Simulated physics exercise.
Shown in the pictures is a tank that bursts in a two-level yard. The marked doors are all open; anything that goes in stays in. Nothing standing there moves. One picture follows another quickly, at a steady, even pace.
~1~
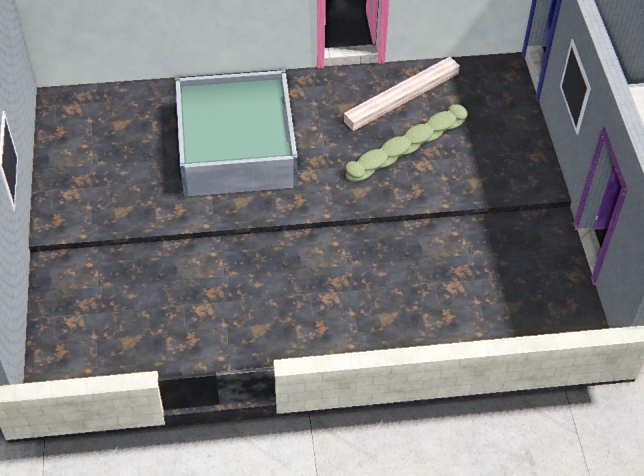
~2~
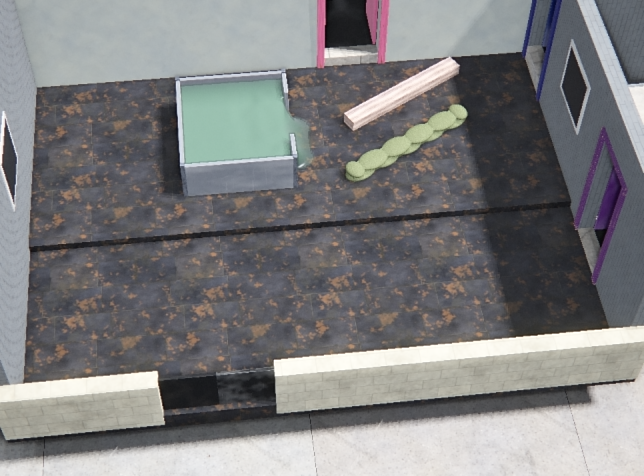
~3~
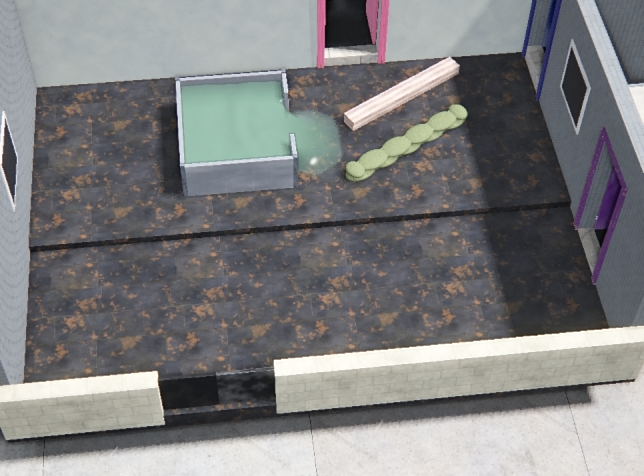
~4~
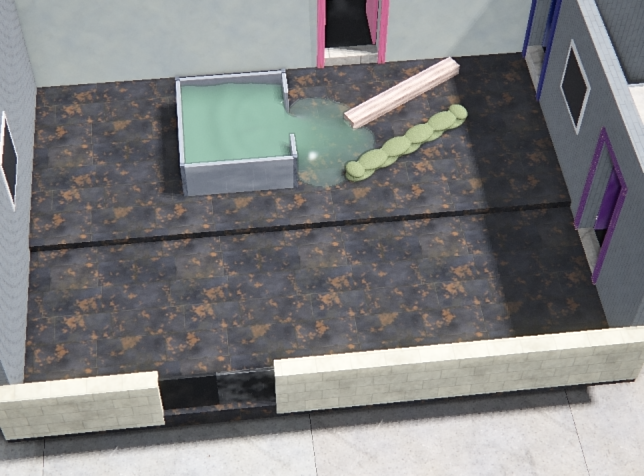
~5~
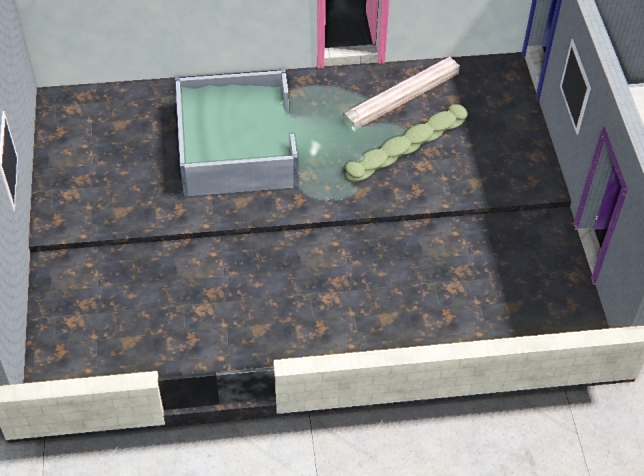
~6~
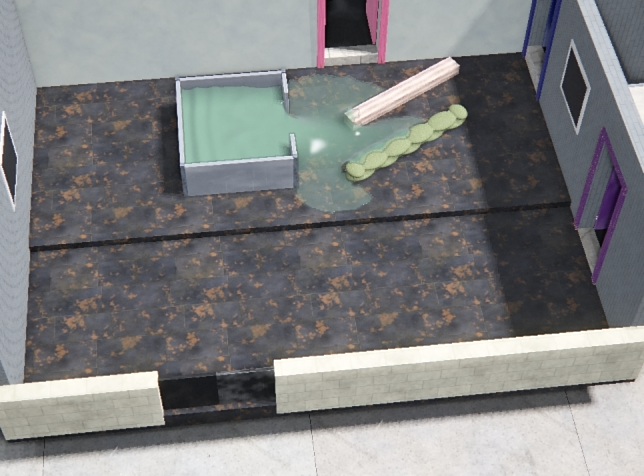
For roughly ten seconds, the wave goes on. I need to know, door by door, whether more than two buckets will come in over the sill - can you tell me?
My prediction: The purple door will respect the limit. The blue door will respect the limit. The pink door will respect the limit.
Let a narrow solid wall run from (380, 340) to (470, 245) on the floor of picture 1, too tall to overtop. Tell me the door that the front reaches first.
My choice is the door marked pink.
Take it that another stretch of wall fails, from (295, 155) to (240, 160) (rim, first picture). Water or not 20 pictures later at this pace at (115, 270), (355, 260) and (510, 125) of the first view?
Listed order gives left alone; sopping; left alone.
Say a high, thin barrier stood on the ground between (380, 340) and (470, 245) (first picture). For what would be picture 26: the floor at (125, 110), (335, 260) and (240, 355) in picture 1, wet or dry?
Lab note - point 1: Parched; point 2: Inundated; point 3: Parched.
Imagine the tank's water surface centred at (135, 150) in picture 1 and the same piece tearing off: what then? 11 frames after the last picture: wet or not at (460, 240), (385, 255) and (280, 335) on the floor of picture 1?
First one gets inundated, next one gets inundated, last one stays unwetted.
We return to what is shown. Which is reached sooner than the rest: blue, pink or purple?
First comes the one in pink.
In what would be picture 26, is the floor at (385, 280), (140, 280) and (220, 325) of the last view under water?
Result, in order: Waterlogged / unflooded / unflooded.
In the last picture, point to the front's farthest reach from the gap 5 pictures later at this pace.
By then the tip should be at about (476, 72).
A moment on, water covers 15 % of the floor; the purple door not reached, the blue door not reached, the pink door wet at the sill, nothing in.
Next, water covers 25 % of the floor; the purple door not reached, the blue door wet at the sill, nothing in, the pink door under two buckets in.
Then, water covers 20 % of the floor; the purple door not reached, the blue door under two buckets in, the pink door under two buckets in.
Later, water covers 45 % of the floor; the purple door wet at the sill, nothing in, the blue door under two buckets in, the pink door under two buckets in.
In the end, water covers 65 % of the floor; the purple door wet at the sill, nothing in, the blue door under two buckets in, the pink door under two buckets in.
